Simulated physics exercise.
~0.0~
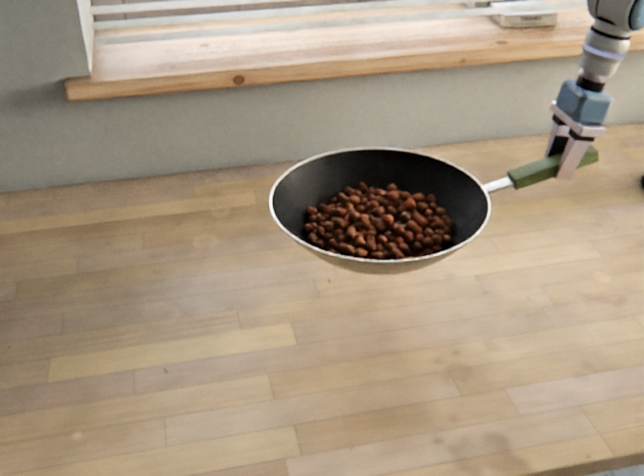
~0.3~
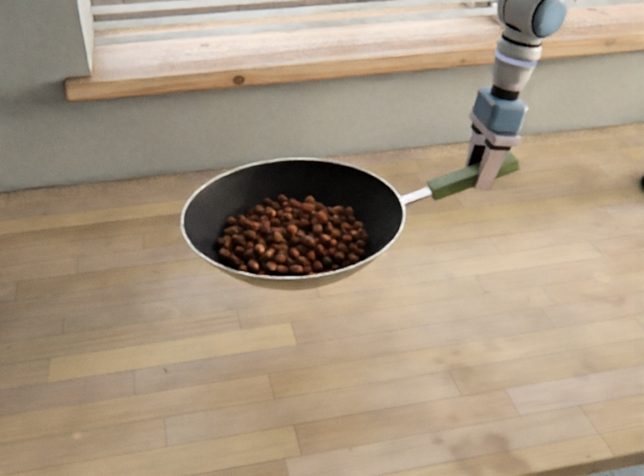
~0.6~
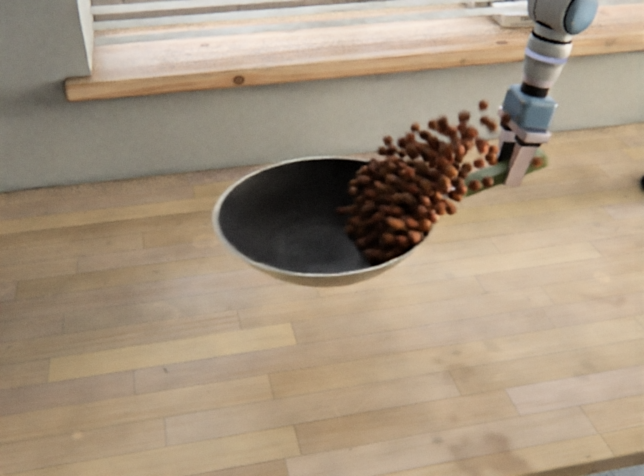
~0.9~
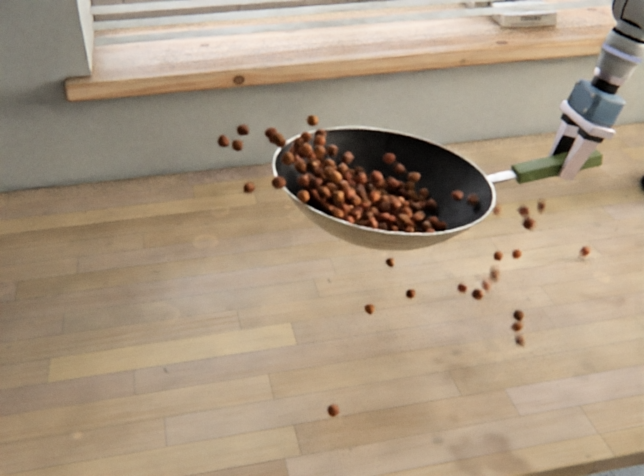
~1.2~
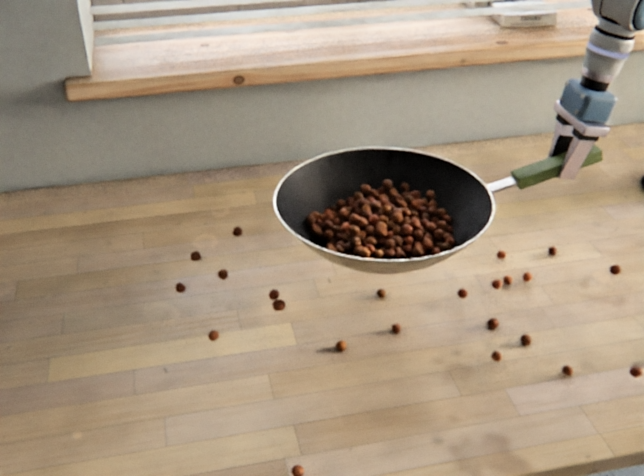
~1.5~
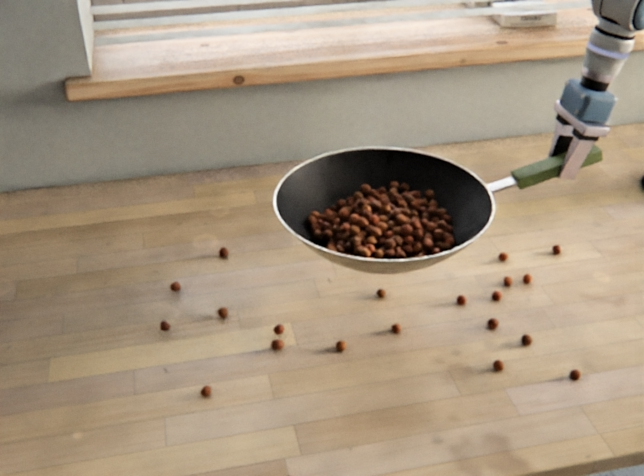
Above a wooden counter, a robot arm jerks a wok left then right, tossing brown hazelnuts, most landing back inside, some scattering.
